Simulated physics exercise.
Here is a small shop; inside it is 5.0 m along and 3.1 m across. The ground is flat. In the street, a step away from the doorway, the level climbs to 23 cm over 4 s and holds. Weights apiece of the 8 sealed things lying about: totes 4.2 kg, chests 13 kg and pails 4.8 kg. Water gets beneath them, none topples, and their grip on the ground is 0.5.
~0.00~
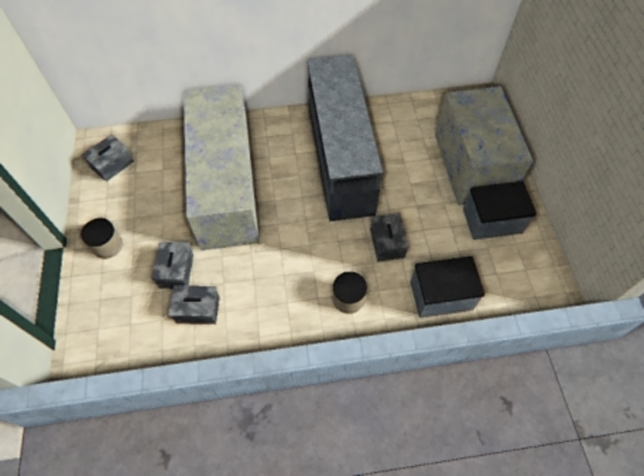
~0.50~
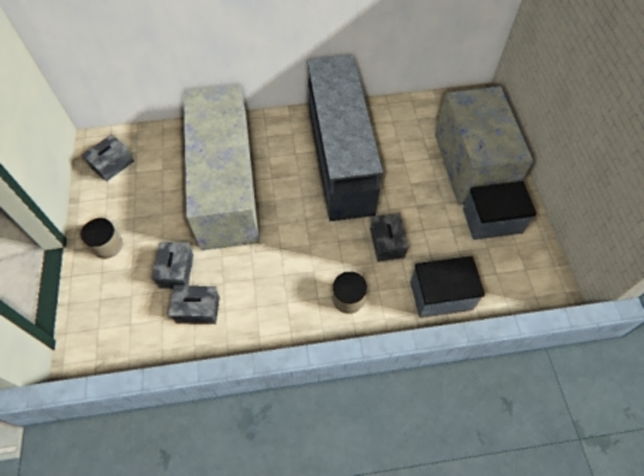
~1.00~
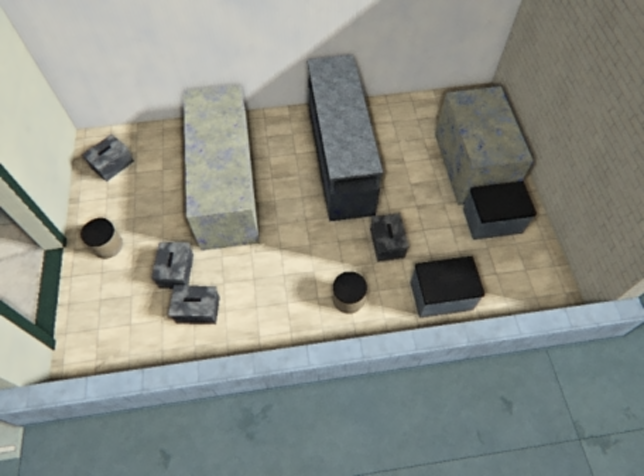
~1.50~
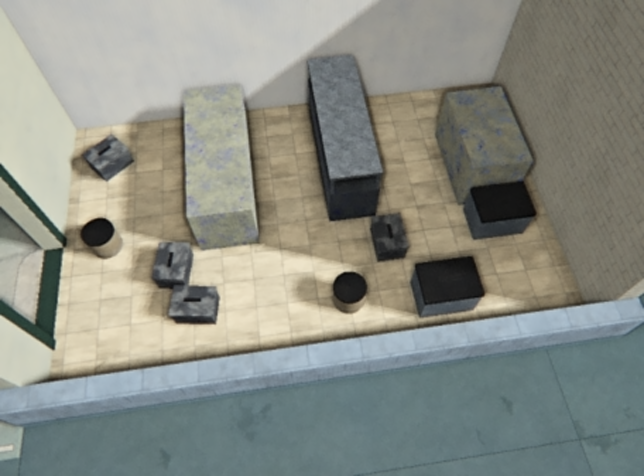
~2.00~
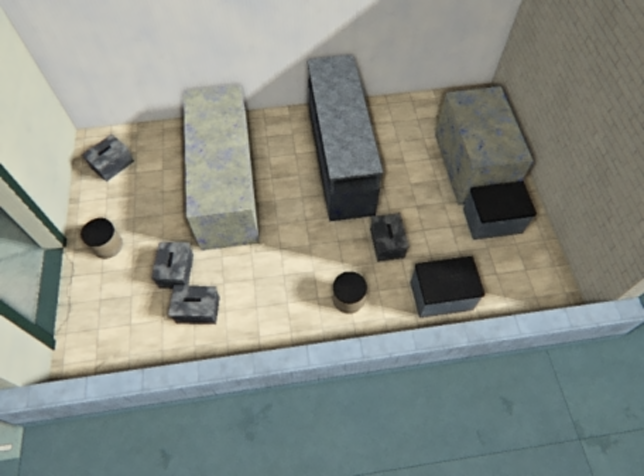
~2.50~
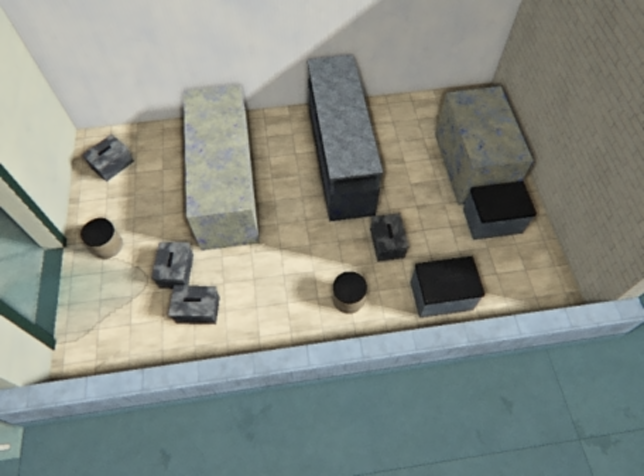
We see a small walled room with a tiled floor holding blocks, boxes and round containers, as bluish-green water spreads over the grey pavement outside, then through the doorway at left onto the floor, while the objects stay still.
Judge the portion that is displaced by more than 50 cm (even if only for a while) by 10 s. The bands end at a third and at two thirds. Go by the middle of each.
Share: Two thirds or above.
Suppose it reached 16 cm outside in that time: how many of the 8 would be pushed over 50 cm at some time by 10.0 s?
In that case 5 of them.
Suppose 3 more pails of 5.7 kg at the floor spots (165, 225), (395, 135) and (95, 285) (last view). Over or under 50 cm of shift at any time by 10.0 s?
In turn: Past it, less, over.
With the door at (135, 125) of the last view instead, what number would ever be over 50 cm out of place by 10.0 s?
Then 7.
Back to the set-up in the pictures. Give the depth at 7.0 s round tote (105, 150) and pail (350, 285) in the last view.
Roughly 5 and 8 cm.
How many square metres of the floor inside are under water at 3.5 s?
Roughly 2.5 m2.
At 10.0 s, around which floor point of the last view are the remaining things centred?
Around (375, 203).
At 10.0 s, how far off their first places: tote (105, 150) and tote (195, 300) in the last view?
In turn: 50 cm, 250 cm.
After 3.5 s 0 of 8 are over 50 cm from their spots; 0 afloat.
After 4.5 s 3 of 8 are over 50 cm from their spots; 0 afloat.
After 7.0 s 6 of 8 are over 50 cm from their spots; 5 afloat.
After 10.0 s 6 of 8 are over 50 cm from their spots, and 7 have been at some point; 8 afloat.
